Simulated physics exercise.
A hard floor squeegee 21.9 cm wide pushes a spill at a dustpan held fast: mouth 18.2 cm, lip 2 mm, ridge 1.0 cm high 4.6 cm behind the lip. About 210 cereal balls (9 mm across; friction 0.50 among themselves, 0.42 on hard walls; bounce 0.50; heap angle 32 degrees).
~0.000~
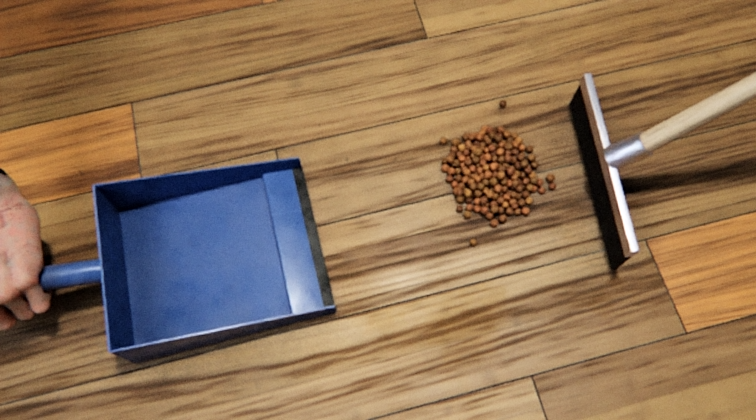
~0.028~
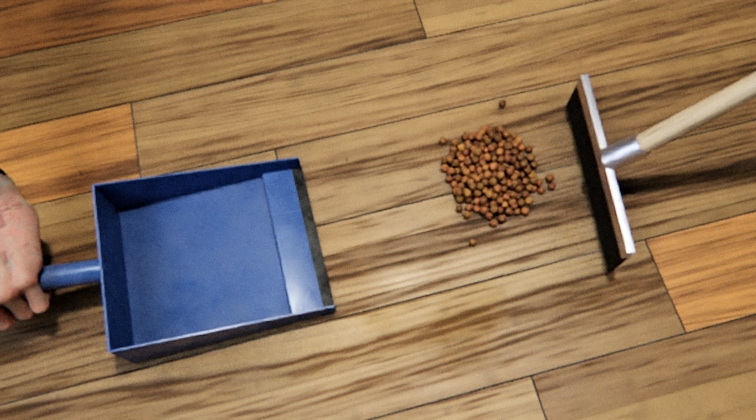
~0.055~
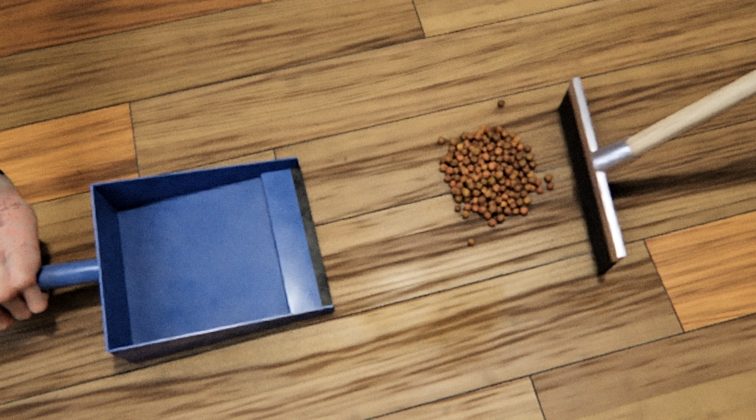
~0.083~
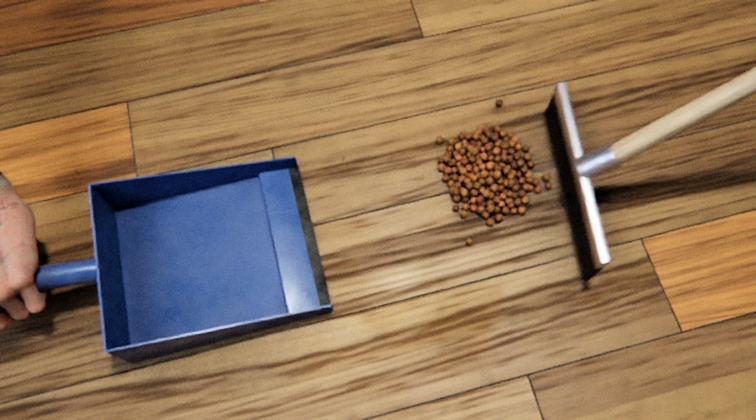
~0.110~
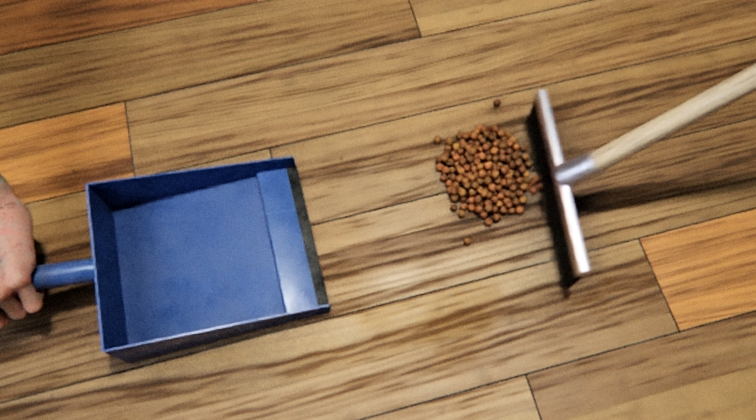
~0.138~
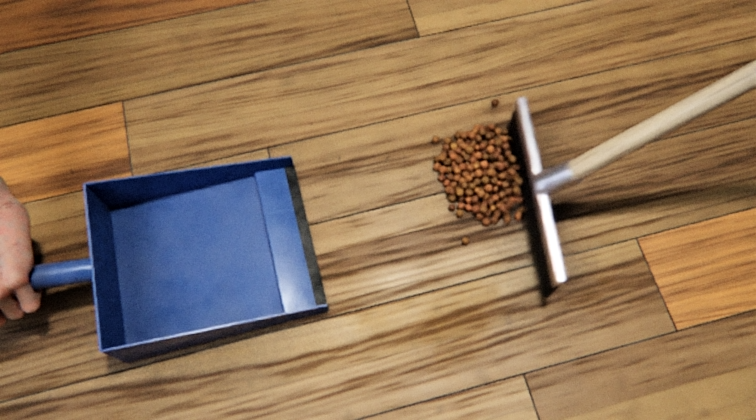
A blue dustpan gripped by a hand at the left edge lies on a brown wood-plank floor with a few orange boards, seen from above at a slight angle. Right of it sits a heap of small reddish-brown balls, with a pale-handled, metal-edged squeegee farther right. The squeegee slides left and slightly downward, meeting the heap and pushing into its right side, while the pan stays practically still.
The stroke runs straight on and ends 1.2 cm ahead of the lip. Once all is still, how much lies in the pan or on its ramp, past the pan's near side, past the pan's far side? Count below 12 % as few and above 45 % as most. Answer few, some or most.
Pan: Some, near side: Few, far side: Some.
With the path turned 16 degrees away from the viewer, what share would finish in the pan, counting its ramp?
In that case some 40 per cent.
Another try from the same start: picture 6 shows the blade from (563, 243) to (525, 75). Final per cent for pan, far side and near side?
Pan 25, far 55, near 0.
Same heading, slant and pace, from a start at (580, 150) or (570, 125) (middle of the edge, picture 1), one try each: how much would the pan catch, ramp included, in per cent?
Some 40 and 45 per cent.
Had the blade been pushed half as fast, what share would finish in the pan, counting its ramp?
It would be near 10 per cent.
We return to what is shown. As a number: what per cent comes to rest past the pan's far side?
Roughly 20 per cent.
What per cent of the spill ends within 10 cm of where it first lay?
Some 5 per cent.
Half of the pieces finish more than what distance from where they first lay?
About 22 cm.
After 0.28 s, middle of the blade 13 cm from the lip; 0 % over the lip, far side 10 %, near side 0 %.
After 0.37 s, middle of the blade 5 cm from the lip; 0 % over the lip, far side 15 %, near side 5 %.
Then, at 0.60 s, middle of the blade 3 cm from the lip; 35 % over the lip, far side 20 %, near side 5 %.
In the end, at 1.1 s, pan 30 %, near side 5 %, far side 20 %, in front of the lip or behind the blade 45 %.
